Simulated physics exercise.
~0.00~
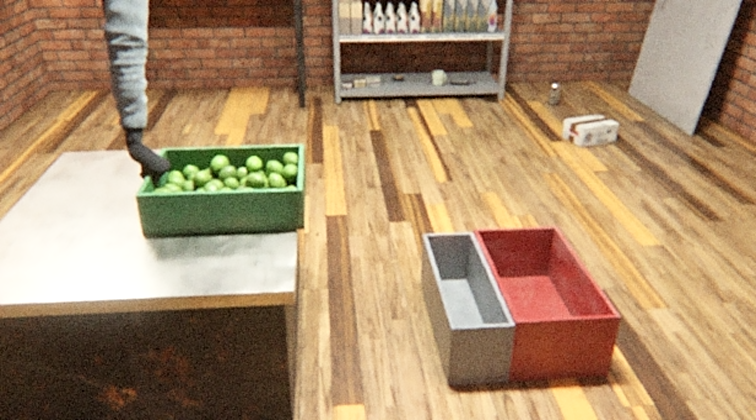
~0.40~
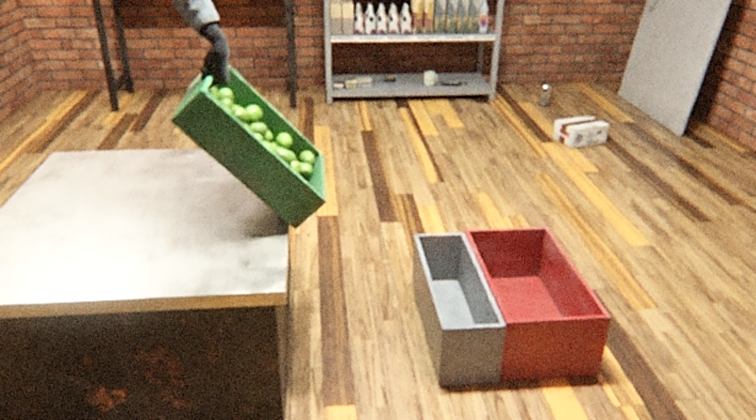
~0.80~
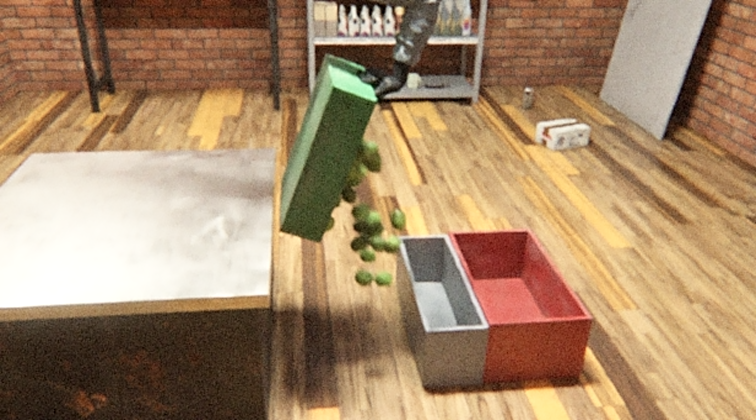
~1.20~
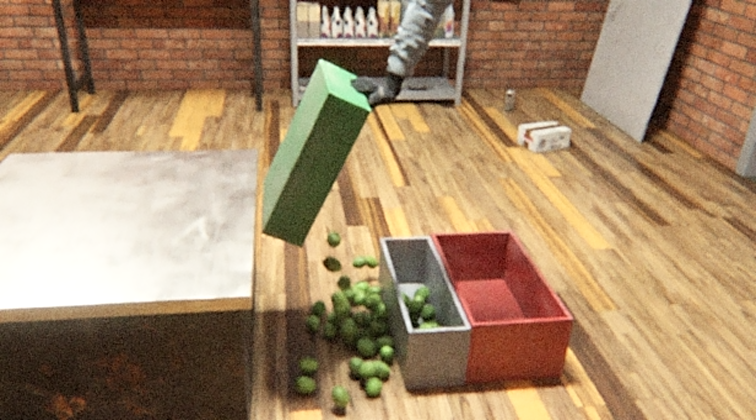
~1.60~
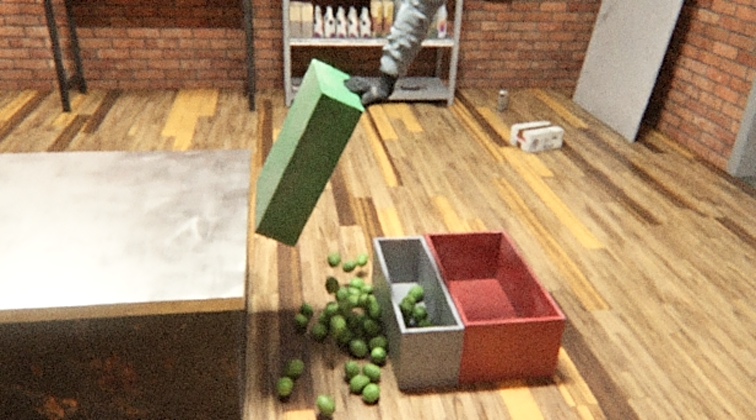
Small green balls spilled from a green box as a gloved hand lifted it off the table and tipped it over to the right, and most landed on the wooden floor beside the grey bin, with only some inside it and the red bin empty.
